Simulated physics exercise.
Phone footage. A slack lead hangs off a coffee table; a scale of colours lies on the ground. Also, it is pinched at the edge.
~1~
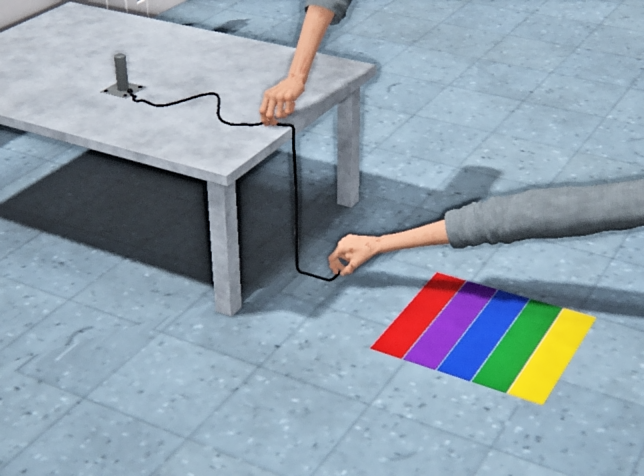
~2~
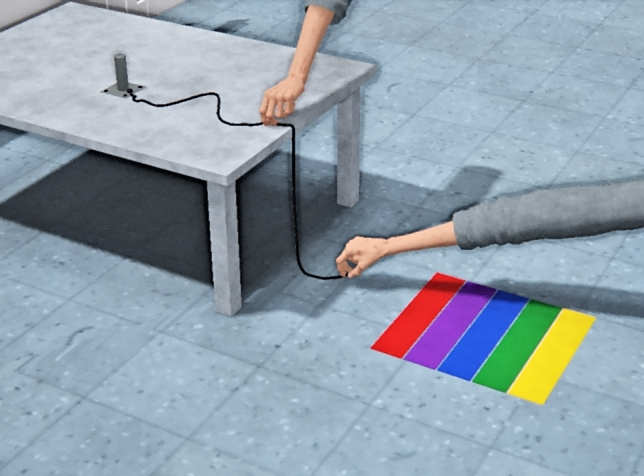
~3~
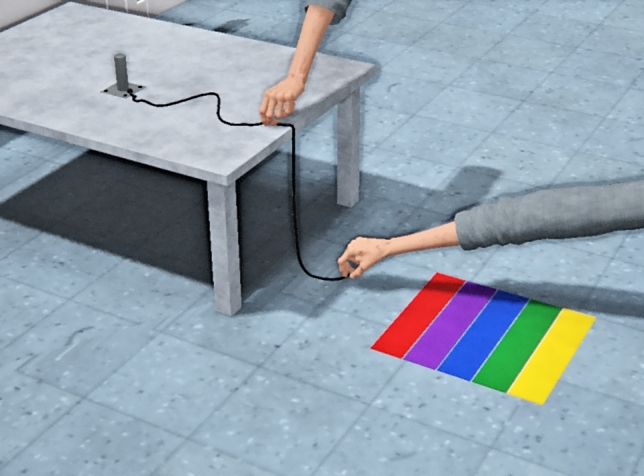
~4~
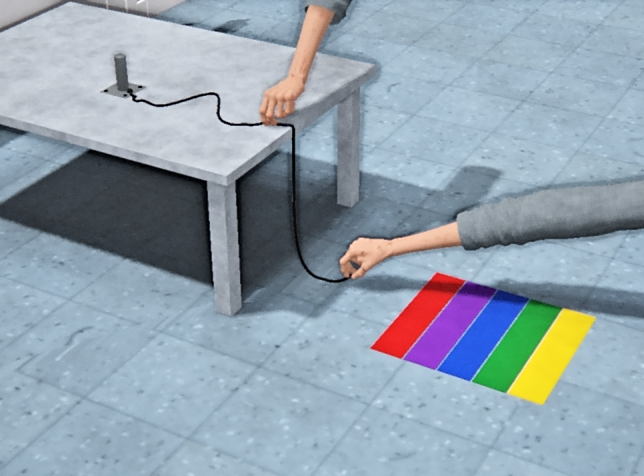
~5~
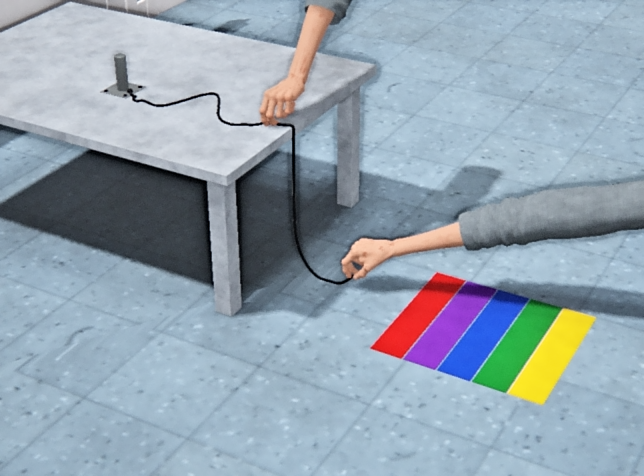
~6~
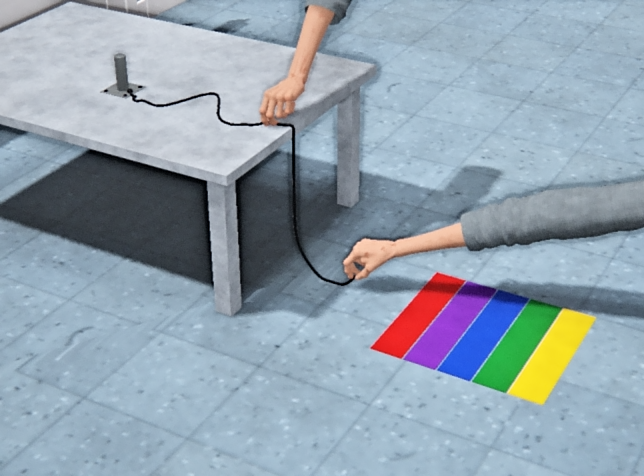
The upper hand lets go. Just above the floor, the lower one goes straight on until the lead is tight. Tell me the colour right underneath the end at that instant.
Right underneath is green.
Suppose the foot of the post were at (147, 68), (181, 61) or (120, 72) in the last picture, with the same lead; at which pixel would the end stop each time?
Try by try, about (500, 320), (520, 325) and (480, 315).
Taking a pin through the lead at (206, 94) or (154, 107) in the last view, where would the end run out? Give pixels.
Approximately (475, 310), then (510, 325).
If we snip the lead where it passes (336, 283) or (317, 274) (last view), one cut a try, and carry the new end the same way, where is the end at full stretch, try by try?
Pixel positions, in order: (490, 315), (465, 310).
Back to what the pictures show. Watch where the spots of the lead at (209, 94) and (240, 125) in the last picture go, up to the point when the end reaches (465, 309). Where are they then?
First: (229, 111). Second: (297, 148).
Soon after, end near (465, 309); over purple.
Then, end near (502, 320); over blue.
At full stretch, end near (524, 327); over green. The green one.
